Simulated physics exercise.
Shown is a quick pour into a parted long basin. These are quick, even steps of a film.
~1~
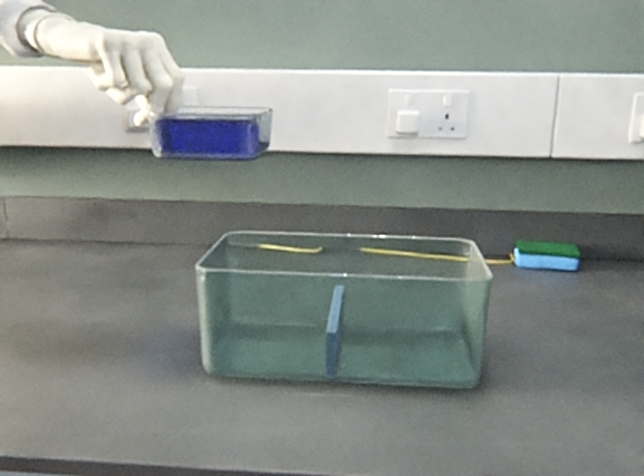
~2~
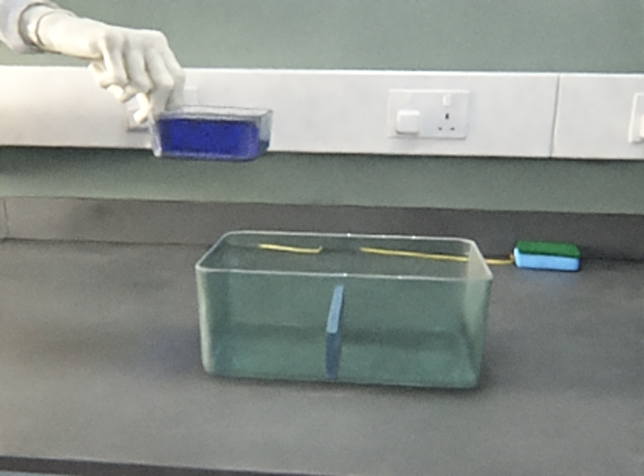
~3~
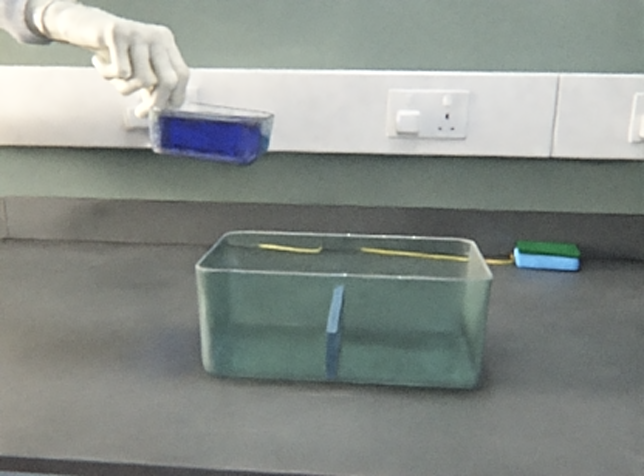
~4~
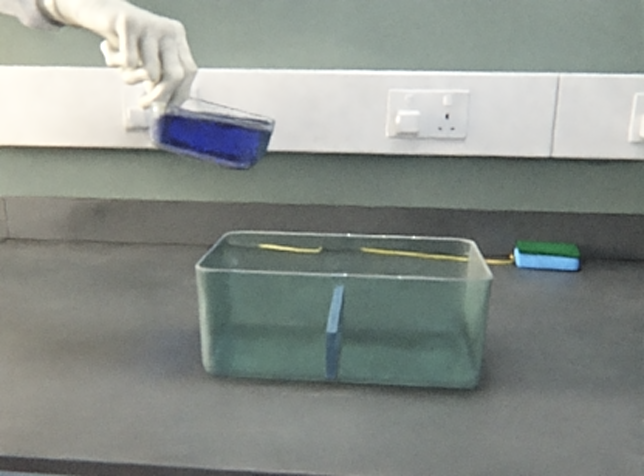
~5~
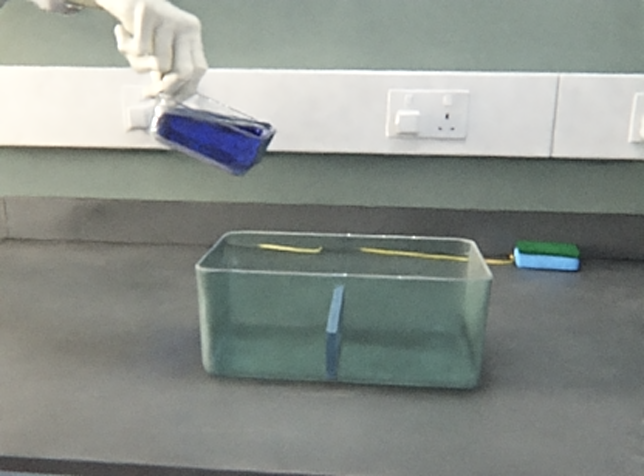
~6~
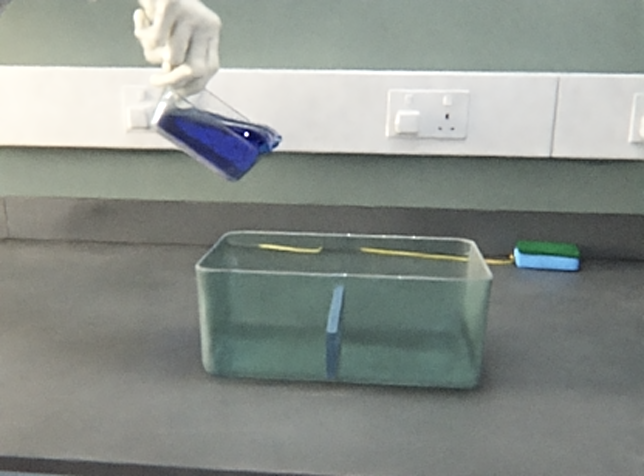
A gloved hand steadily tilts a small clear container of blue liquid to the right.
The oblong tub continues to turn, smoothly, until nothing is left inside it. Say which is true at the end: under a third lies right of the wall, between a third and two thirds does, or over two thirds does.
Under a third lies right of the wall.
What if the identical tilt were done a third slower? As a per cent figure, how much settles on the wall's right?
Around 15 in a hundred.
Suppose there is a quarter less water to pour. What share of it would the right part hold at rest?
Estimated share: Close to 5 per cent.
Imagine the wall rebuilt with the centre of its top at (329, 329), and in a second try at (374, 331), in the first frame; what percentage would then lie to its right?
My guess is some 30 percent the first time and some 20 percent the second.
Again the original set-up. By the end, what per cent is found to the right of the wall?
That is roughly 5 percent of it.
A moment on, the tilt is 96° and 8 per cent is still to pour, 44 is left of the wall and 0 right of it.
Next, the tilt is 99° and 1 per cent is still to pour, 93 is left of the wall and 2 right of it.
Then the tilt is 99° and 0 per cent is still to pour, 89 is left of the wall and 6 right of it.
Later the tilt is 99° and 0 per cent is still to pour, 90 is left of the wall and 7 right of it.
At rest 90 per cent lies left of the wall, 7 right of it and 3 outside.
